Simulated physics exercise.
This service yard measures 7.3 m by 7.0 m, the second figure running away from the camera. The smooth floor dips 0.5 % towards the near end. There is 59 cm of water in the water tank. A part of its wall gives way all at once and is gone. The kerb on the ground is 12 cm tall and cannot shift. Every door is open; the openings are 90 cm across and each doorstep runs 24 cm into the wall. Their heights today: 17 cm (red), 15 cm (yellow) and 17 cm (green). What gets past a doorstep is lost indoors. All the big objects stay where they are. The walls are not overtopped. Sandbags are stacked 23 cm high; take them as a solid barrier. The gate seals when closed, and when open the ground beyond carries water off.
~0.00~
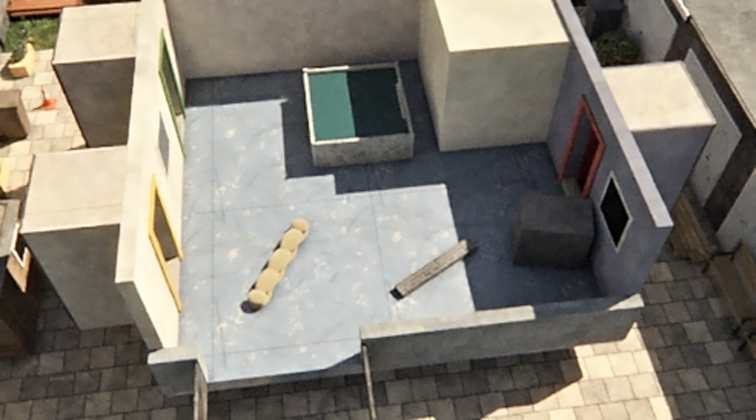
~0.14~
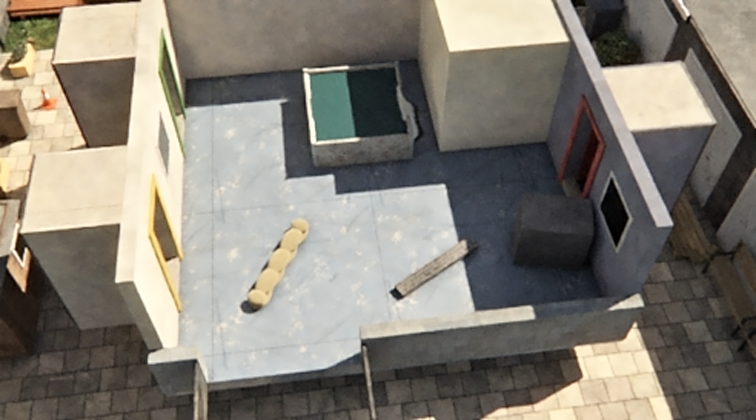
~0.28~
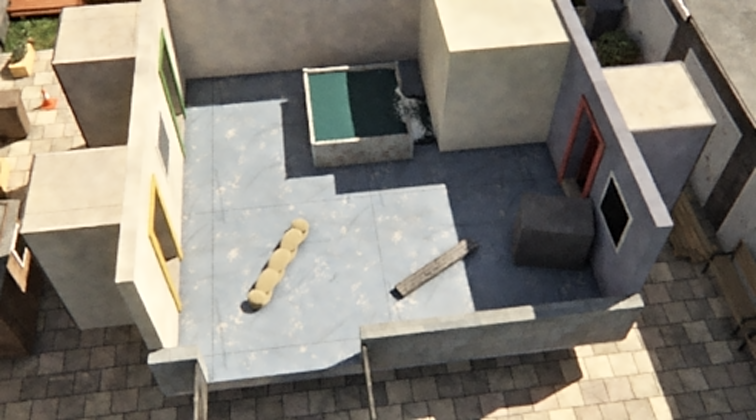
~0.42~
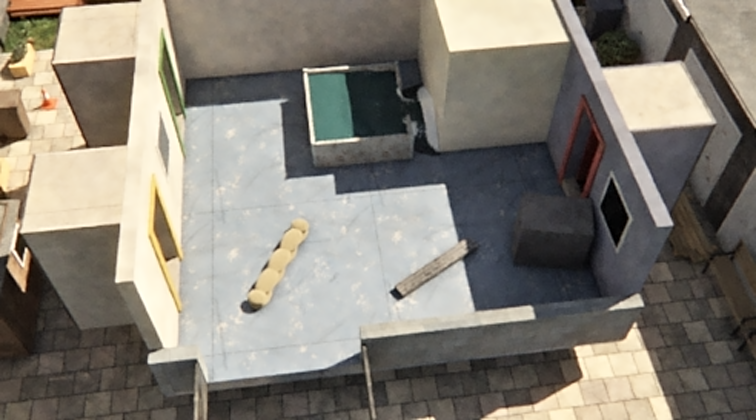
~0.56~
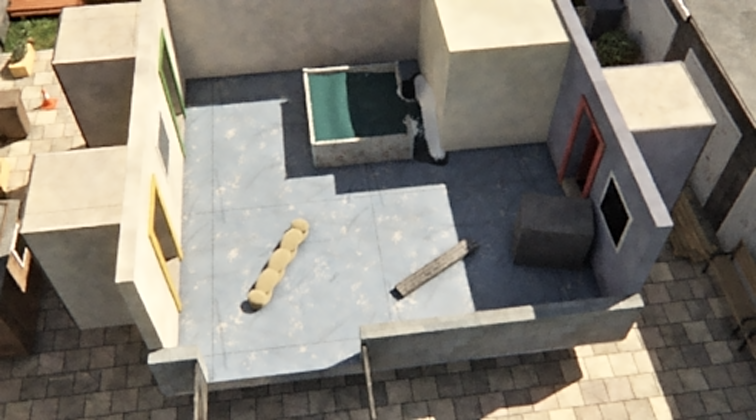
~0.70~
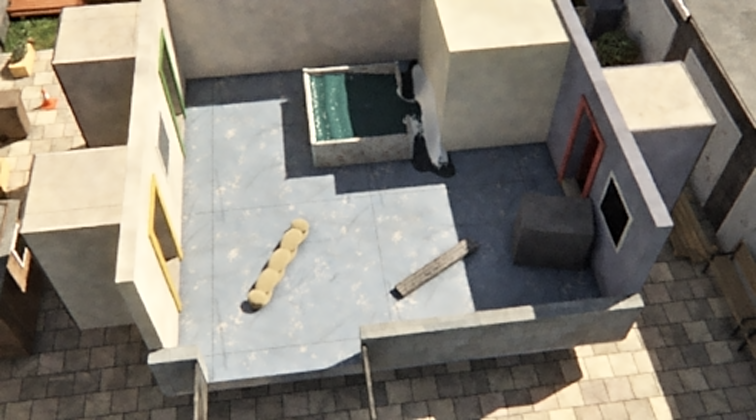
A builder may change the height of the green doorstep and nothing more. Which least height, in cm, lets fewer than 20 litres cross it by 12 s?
Close to 6 cm is just enough.
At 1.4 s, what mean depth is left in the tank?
Roughly 42 cm on average.
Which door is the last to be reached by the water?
The yellow one.
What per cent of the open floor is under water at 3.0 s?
Some 40 per cent of it.
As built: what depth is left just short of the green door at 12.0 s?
About 5.0 cm.
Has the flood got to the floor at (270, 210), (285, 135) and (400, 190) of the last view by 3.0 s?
In that order: Dry, still dry, flooded.
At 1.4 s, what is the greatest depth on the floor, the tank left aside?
Up to some 48 cm.
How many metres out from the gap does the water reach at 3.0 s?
Roughly 5.6 m.
After 1.4 s water covers 10 % of the floor, deepest (48 cm) near (421, 122); it has not reached the green door.
After 3.0 s water covers 40 % of the floor, deepest (28 cm) near (421, 122); it has not reached the green door.
After 12.0 s water covers 95 % of the floor, deepest (10 cm) near (421, 122); 5 cm at the green door, 0 litres in over its 17 cm doorstep.
At the green door as built, the water arrived by 3.4 s and peaked near 10 cm at 6.6 s.
With a doorstep of 5 cm, 35 litres would have come in within the 12 s; with 7 cm, 12 litres. So under 20 litres takes about 6 cm.
